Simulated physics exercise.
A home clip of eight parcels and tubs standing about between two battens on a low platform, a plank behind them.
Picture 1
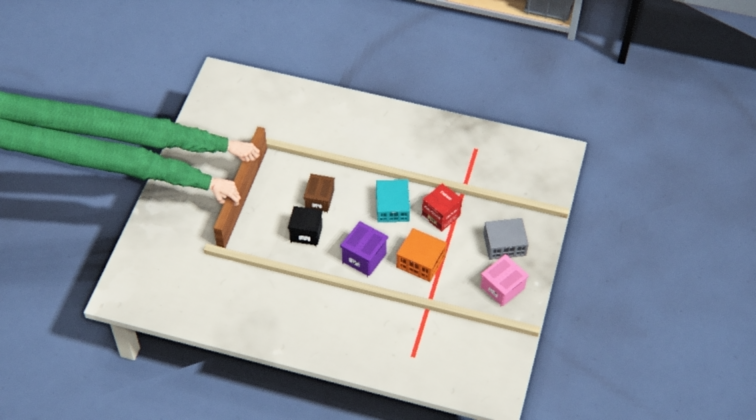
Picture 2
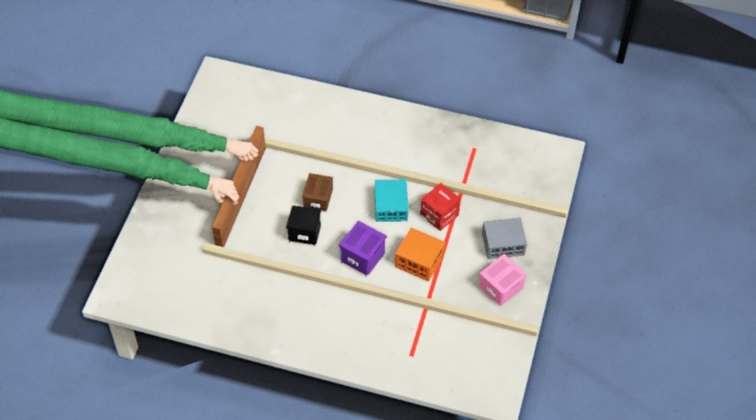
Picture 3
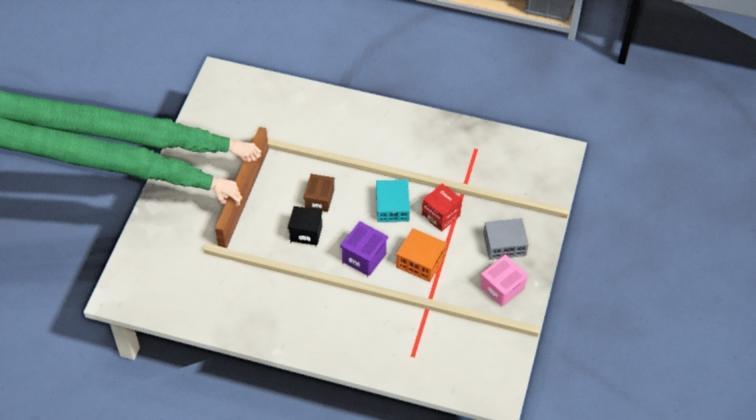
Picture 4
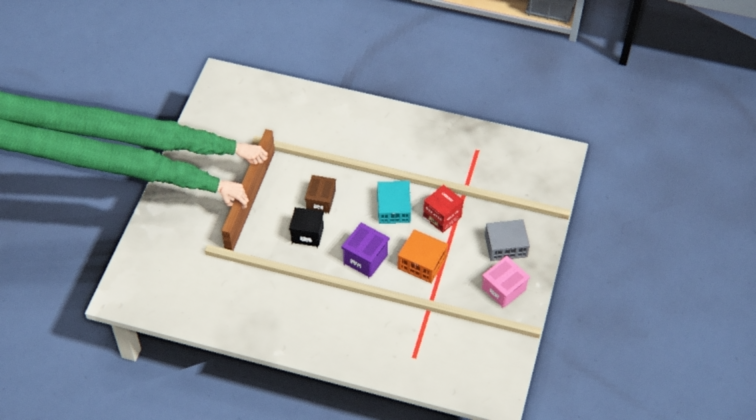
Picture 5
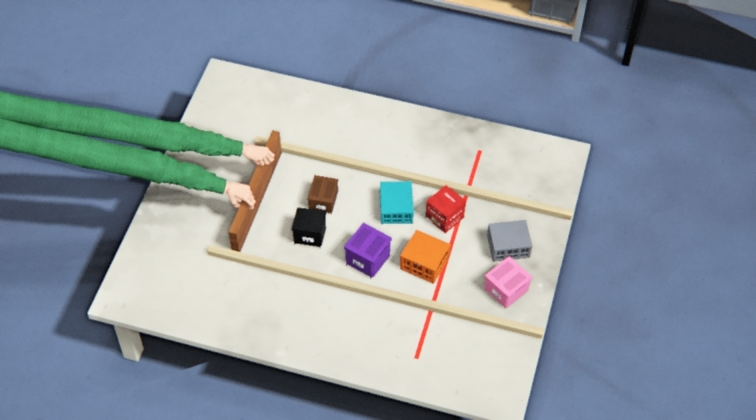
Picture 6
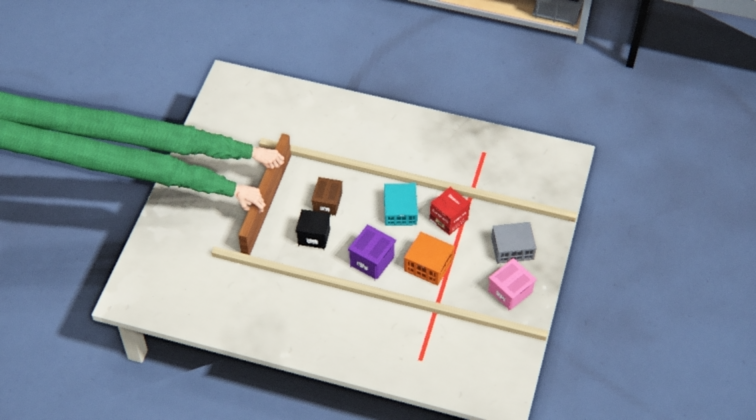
We see two green-sleeved hands holding a wooden plank behind eight coloured boxes between two battens on a low platform; the hands then slide the plank slightly right, toward the boxes, which keep their places around a red line.
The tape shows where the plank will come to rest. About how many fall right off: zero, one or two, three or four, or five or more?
The number that fall off is one or two.
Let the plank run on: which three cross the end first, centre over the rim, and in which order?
In order: The pink tote, the grey crate, the orange crate.
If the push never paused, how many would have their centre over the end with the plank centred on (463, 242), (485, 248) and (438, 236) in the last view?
It would be 2, 3 and 0.
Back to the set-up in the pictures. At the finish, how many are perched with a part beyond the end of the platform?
It comes to 1.
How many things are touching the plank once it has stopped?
In contact: 2.
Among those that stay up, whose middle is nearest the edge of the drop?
The grey crate.
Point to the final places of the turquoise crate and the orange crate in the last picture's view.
The turquoise crate stops around (502, 230); the orange crate around (531, 281).
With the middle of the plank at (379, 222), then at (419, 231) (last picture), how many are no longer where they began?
The counts are 6 and 8.
Soon after, none off yet; pink tote at rest near (512, 285); grey crate at rest near (514, 243); red box at rest near (450, 211).
After that, none off yet; pink tote at rest near (512, 285); grey crate at rest near (514, 243); red box displaced about its own width near (469, 215).
In the end, the number that fall off is one or two; gone, pink tote.
